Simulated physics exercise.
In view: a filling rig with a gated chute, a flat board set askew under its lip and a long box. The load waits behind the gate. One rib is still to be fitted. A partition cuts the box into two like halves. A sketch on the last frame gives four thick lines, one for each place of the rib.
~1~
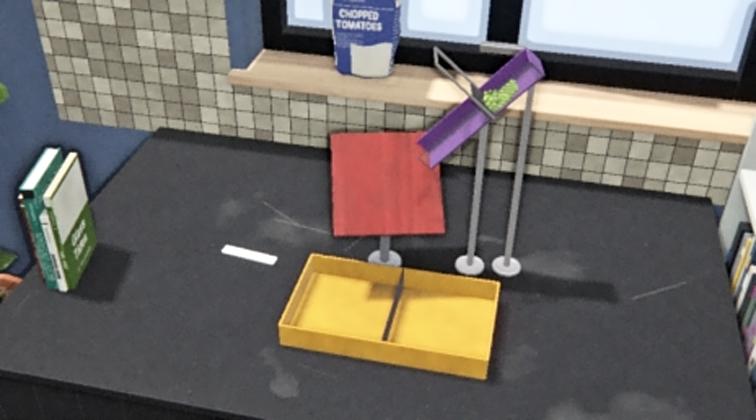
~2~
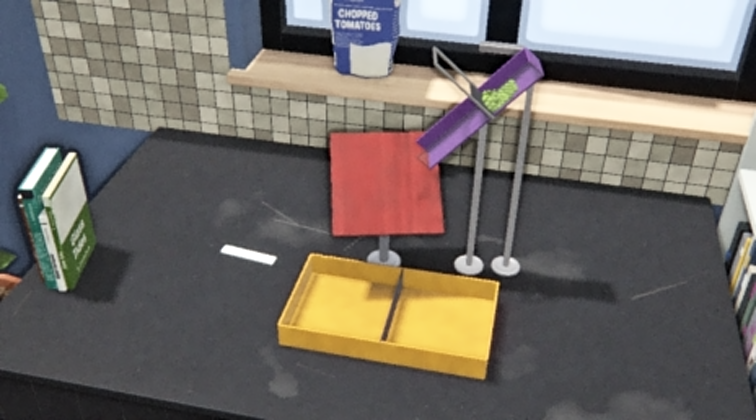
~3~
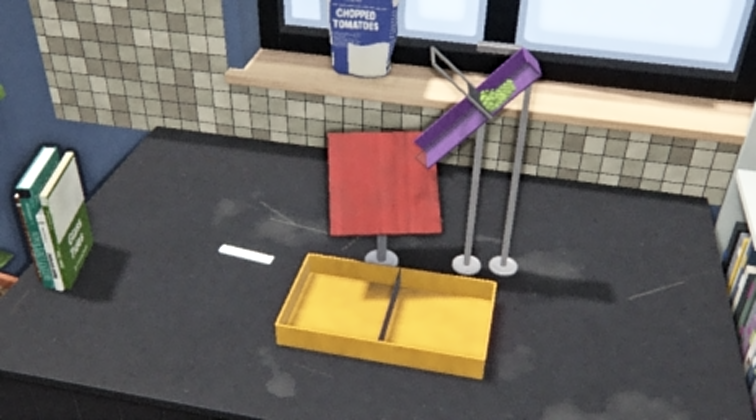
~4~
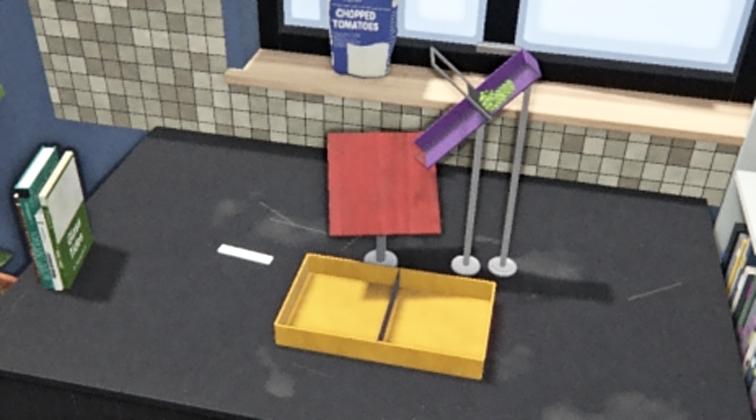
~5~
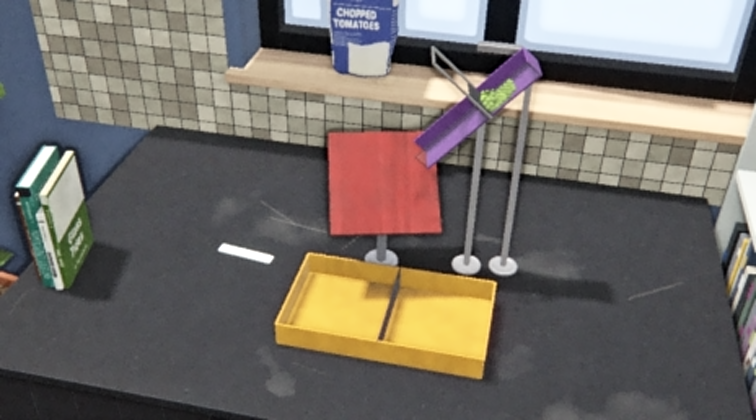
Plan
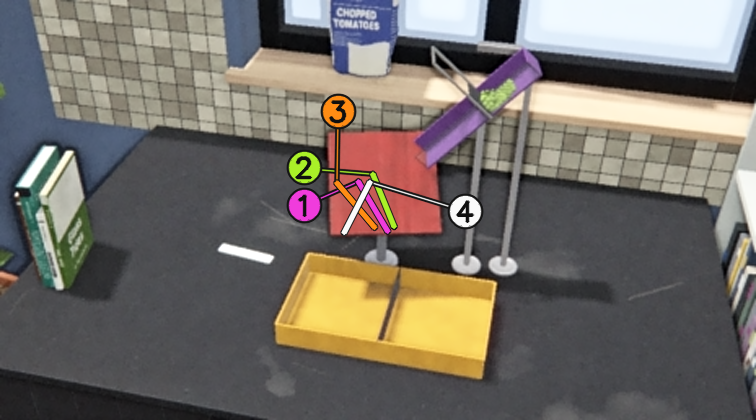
The video shows green peas resting in a sloping purple chute above a tilted red board and a yellow box split by a partition on a dark countertop; nothing moves apart from a very slight shift of the view.
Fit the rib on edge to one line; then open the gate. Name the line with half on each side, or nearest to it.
3 beats the others.
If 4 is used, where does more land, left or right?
The left half.
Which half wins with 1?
More lands on the right.
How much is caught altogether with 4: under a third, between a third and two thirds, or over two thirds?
Over two thirds.
On the marked copy, line 1 from (358, 181) to (387, 231); line 2 from (372, 174) to (394, 226); line 3 from (336, 183) to (374, 227); line 4 from (369, 182) to (344, 232).
Choosing 1, of what is caught, a stray few in the left half, nearly all in the right.
Choosing 2, of what is caught, a stray few in the left half, nearly all in the right.
Choosing 3, of what is caught, about half in the left half, about half in the right.
Choosing 4, of what is caught, most in the left half, a small part in the right.
